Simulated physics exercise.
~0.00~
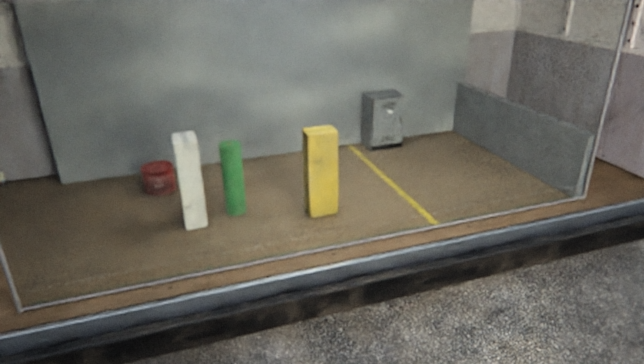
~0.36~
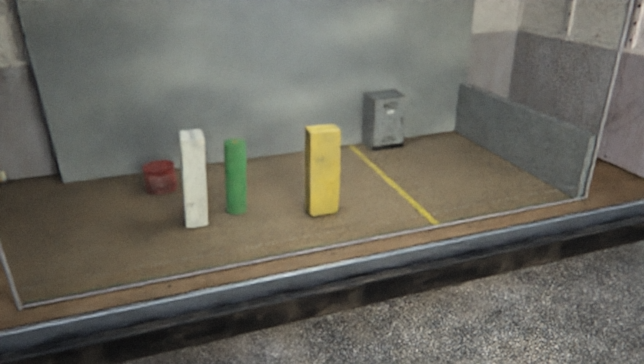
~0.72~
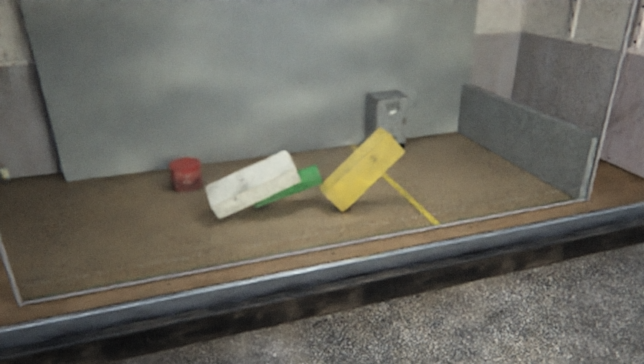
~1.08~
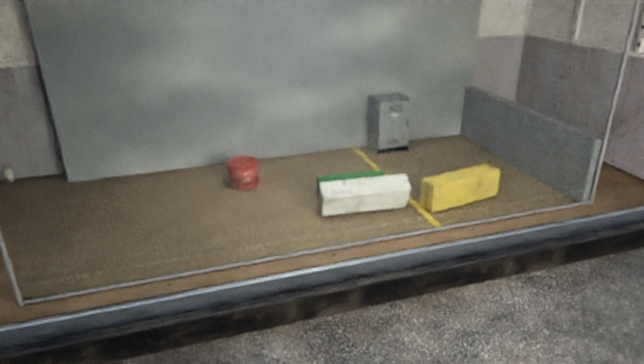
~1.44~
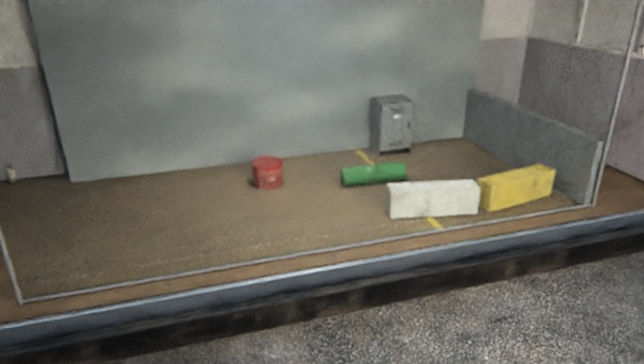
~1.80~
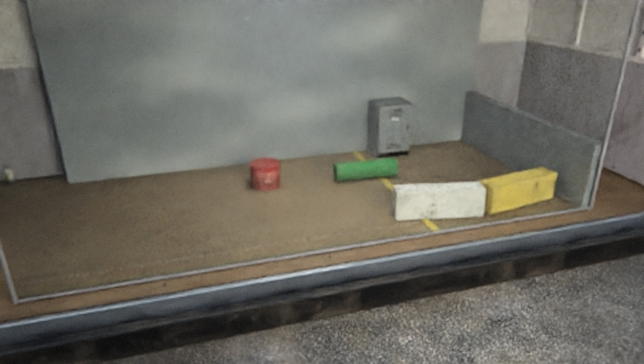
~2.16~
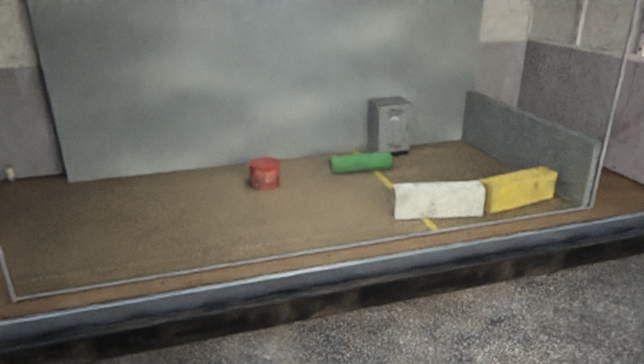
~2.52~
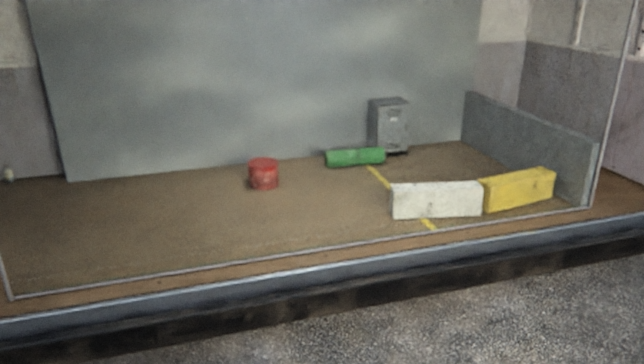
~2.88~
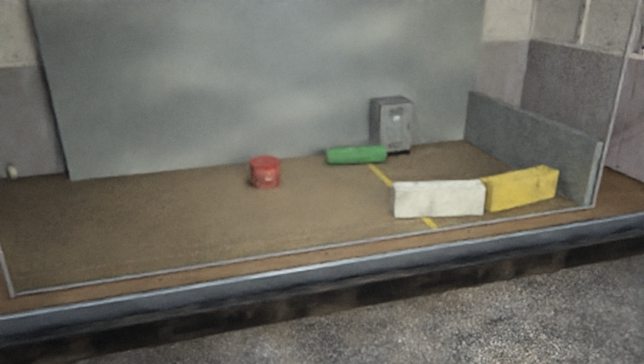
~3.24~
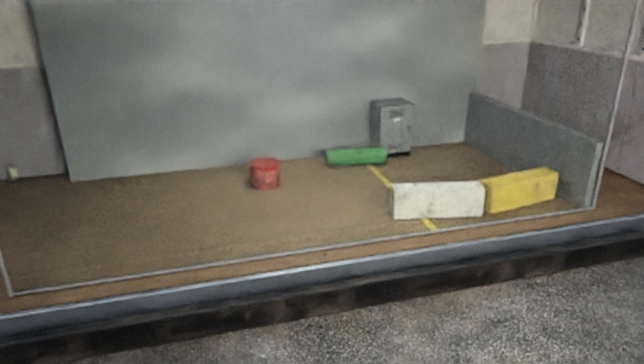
In a walled bay, white and yellow blocks toppling and sliding right across a yellow line, the red bucket stopping short.
